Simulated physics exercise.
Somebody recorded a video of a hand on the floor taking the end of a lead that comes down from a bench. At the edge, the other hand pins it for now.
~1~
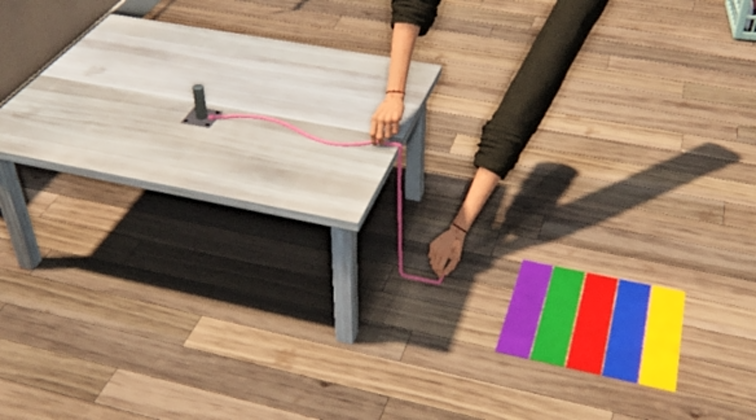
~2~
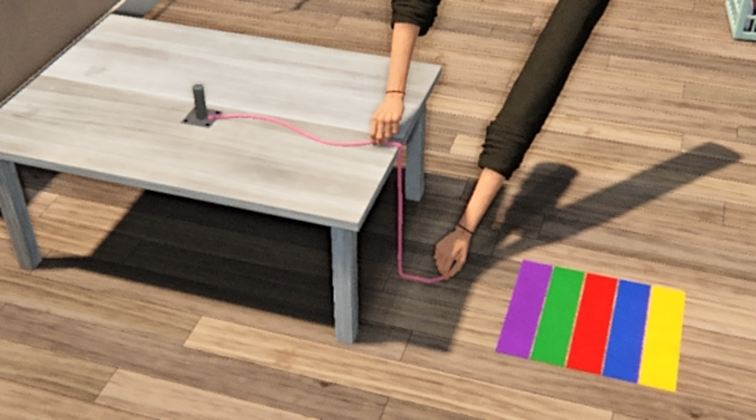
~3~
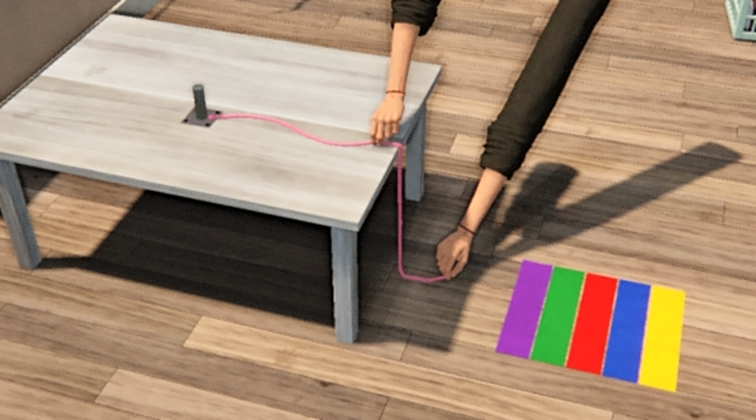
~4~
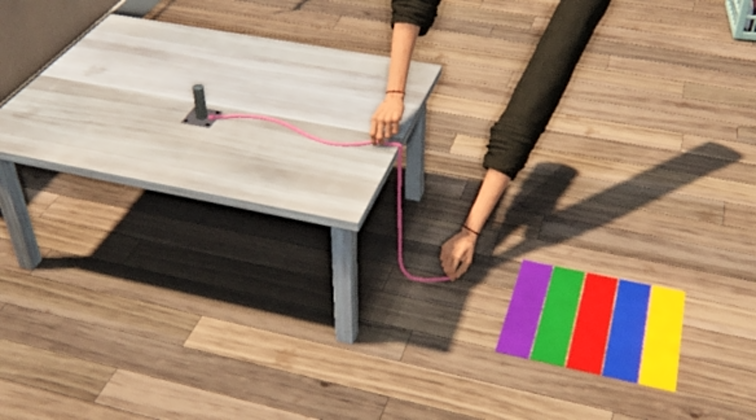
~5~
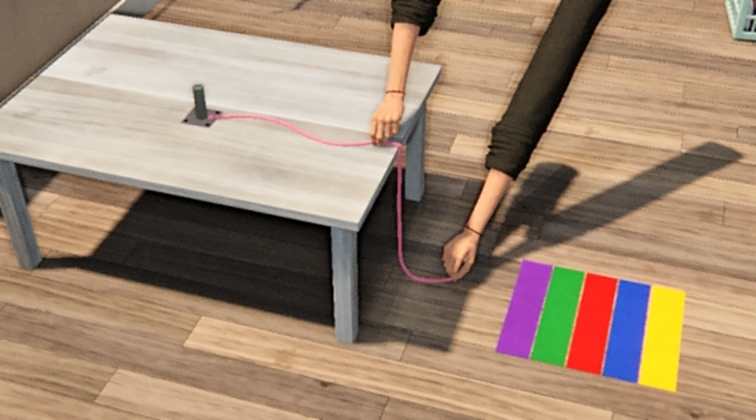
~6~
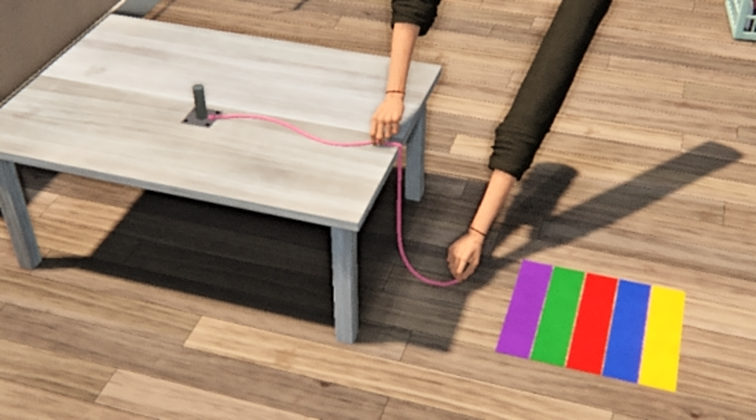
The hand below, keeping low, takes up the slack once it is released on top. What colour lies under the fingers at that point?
Green.
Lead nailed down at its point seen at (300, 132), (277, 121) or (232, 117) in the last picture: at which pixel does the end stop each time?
(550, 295); (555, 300); (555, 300).
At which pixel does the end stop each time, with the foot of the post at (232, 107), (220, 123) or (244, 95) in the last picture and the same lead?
(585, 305), (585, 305) and (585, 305).
Soon after, end near (490, 284); short of the strips.
Then, end near (533, 293); over purple.
At full stretch, end near (559, 299); over green. The green one.
